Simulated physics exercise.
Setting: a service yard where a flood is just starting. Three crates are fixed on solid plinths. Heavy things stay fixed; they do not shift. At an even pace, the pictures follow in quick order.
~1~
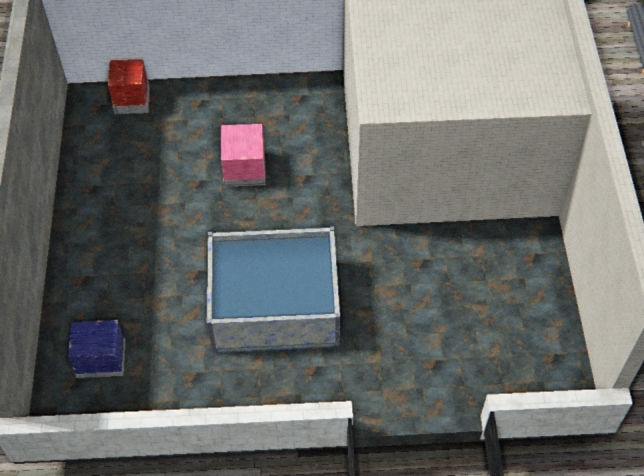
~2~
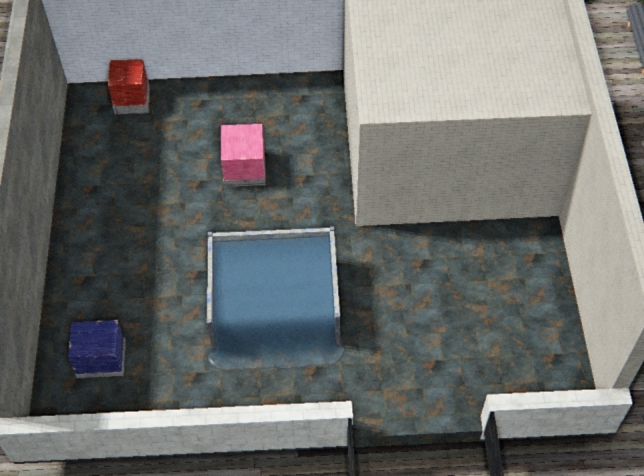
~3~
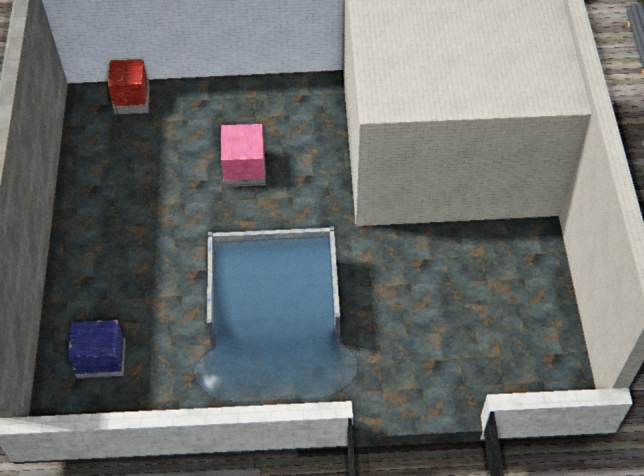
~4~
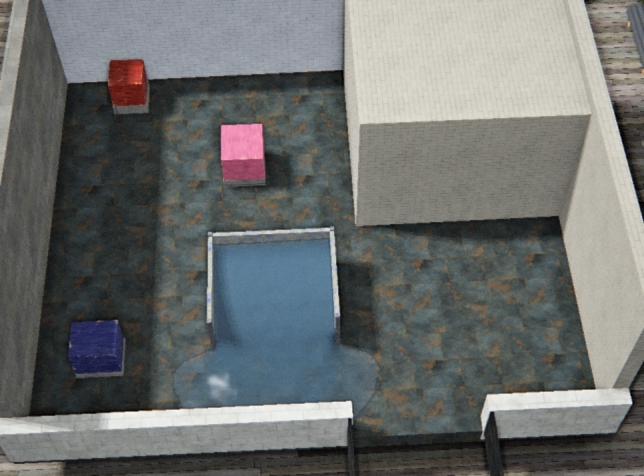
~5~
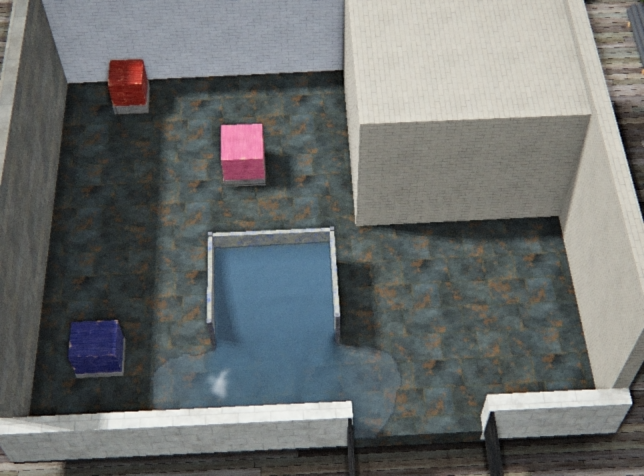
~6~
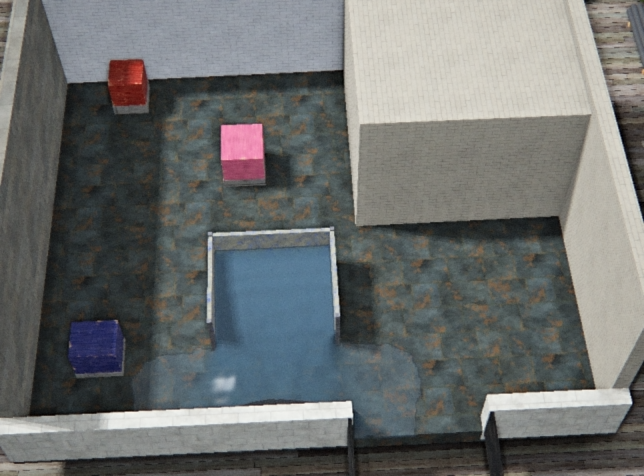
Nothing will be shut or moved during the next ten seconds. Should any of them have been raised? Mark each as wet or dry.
Red crate: Dry; blue crate: Wet; pink crate: Dry.
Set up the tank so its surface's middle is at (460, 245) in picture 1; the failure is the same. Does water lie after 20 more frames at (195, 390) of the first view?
Submerged.
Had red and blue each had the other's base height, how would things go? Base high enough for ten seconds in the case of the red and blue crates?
Red: Flooded, blue: Flooded.
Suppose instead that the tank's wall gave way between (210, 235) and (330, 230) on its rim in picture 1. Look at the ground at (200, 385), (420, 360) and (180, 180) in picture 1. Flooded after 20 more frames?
In order: Spared, spared, swamped.
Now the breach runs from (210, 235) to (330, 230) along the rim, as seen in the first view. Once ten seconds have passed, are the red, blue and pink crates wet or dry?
Going crate by crate, the red one gets flooded, the blue one gets flooded and the pink one gets flooded.
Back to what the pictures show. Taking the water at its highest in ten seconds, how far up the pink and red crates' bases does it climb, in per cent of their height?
Roughly 30 and 70 per cent respectively.
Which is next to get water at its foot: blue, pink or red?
Answer: The blue-painted one.
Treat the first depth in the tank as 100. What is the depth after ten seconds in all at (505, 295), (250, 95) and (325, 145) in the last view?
In order: About 4, 4 and 4 in a hundred.
A moment on, water covers 15 % of the floor; the red crate not reached, the blue crate water round its plinth, the pink crate not reached.
Next, water covers 30 % of the floor; the red crate not reached, the blue crate water round its plinth, the pink crate not reached.
Then, water covers 55 % of the floor; the red crate not reached, the blue crate water round its plinth, the pink crate not reached.
Later, water covers 80 % of the floor; the red crate water round its plinth, the blue crate water round its plinth, the pink crate water round its plinth.
In the end, water covers 100 % of the floor; the red crate stayed above the water, the blue crate was topped, the pink crate stayed above the water.
